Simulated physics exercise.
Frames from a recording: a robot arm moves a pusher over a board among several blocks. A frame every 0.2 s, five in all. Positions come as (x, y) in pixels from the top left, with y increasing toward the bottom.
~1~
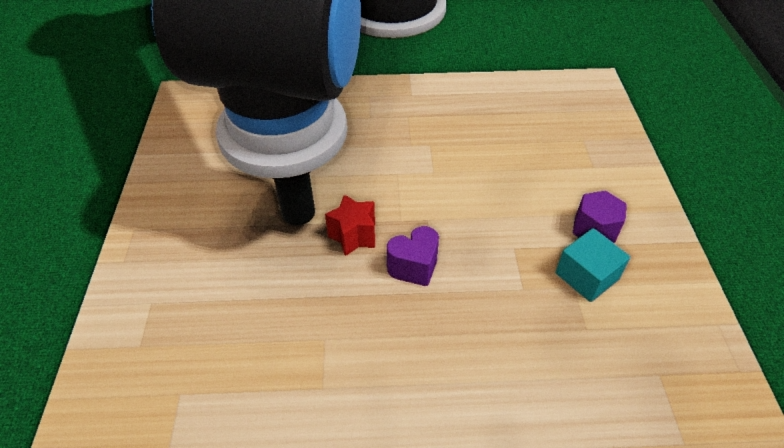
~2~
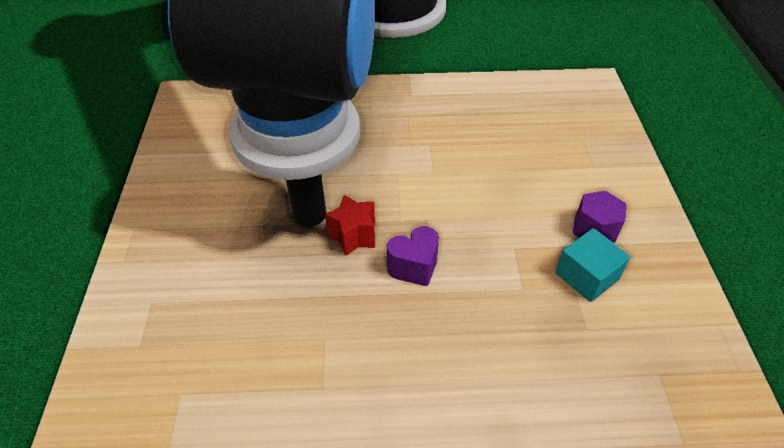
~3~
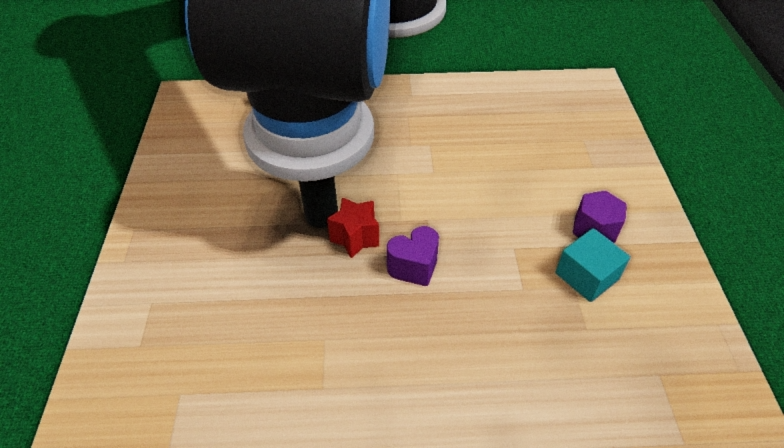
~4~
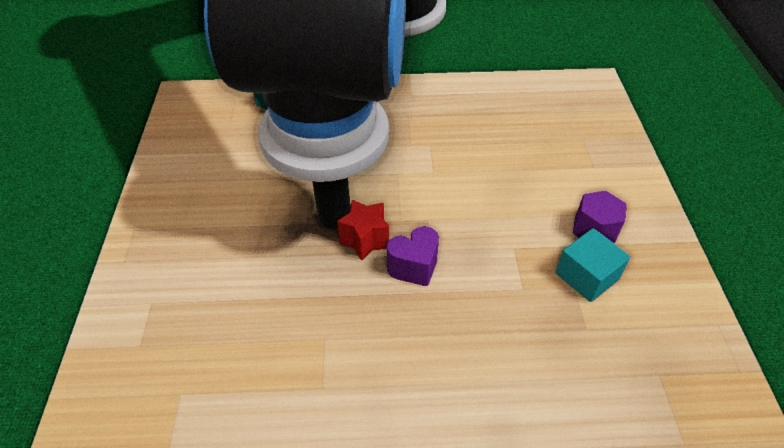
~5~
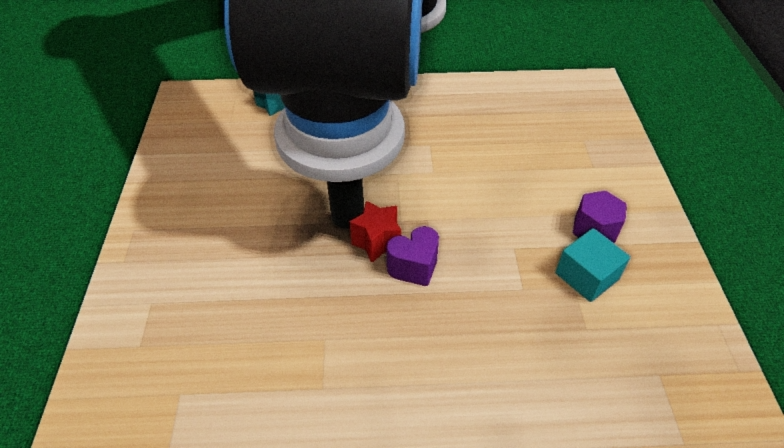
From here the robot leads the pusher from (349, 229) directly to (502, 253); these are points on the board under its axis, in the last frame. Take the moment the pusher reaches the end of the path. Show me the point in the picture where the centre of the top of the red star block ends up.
Pixel (489, 256).
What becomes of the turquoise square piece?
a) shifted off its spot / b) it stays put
That would be b.
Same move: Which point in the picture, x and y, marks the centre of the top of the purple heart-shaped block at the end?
It will end up at (473, 287).
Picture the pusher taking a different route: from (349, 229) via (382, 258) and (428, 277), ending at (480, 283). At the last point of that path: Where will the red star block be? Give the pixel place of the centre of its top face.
If I read the scene right, the answer is (522, 273).
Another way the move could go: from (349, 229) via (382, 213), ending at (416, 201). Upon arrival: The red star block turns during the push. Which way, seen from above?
Its rotation is clockwise.
On the path given first. One third of the way, pusher (401, 224); red star block (427, 233), turned 15° clockwise; purple heart-shaped block (447, 261), turned 20° clockwise.
Two thirds of the way, pusher (451, 232); red star block (466, 248), turned 45° clockwise; purple heart-shaped block (470, 282), turned 45° clockwise.
At the end, pusher (504, 241); red star block (489, 256), turned 85° clockwise; purple heart-shaped block (473, 287), turned 60° clockwise; turquoise square piece still.
